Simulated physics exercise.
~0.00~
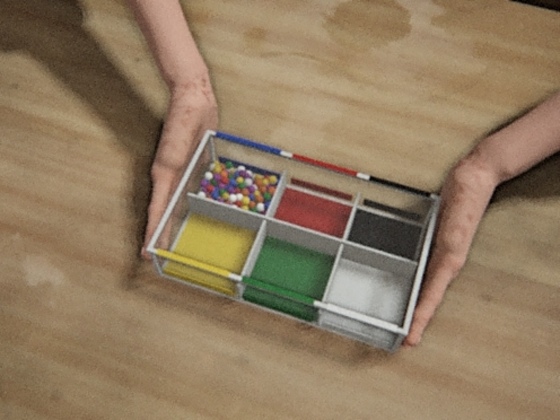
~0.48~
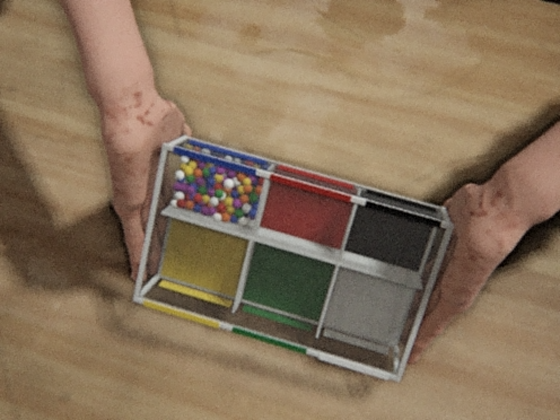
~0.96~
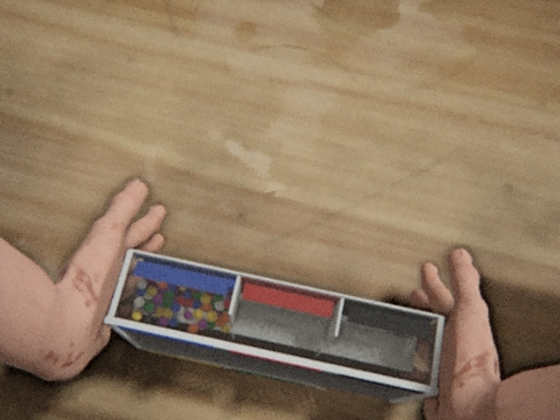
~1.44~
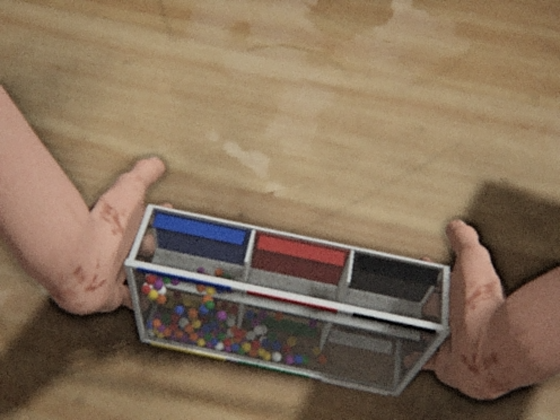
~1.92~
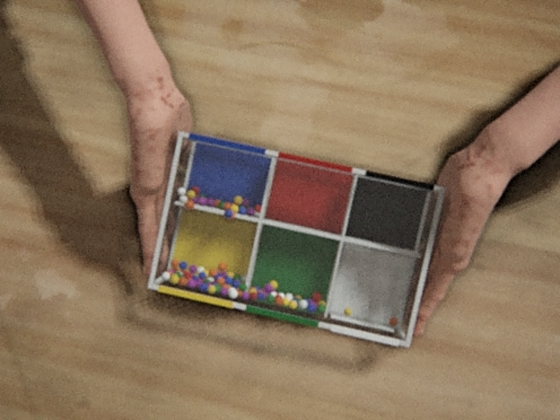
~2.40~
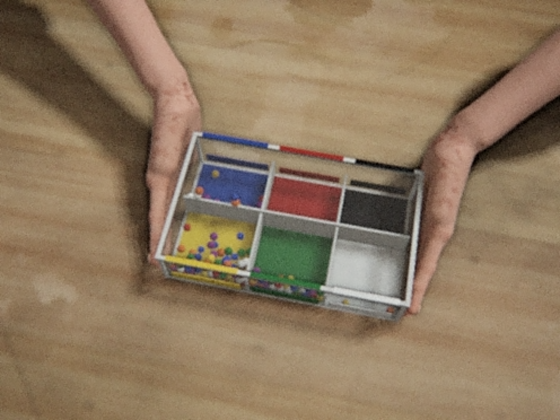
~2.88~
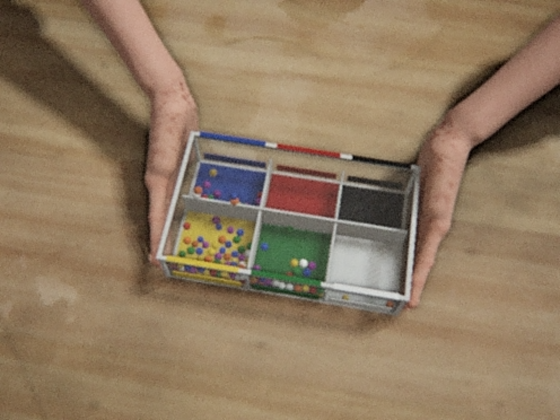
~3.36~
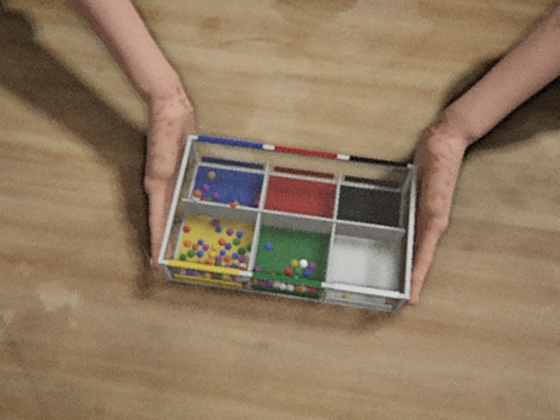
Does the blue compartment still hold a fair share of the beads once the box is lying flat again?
Yes, a fair share of the beads is still in the blue compartment, while the others are in the yellow and green ones.
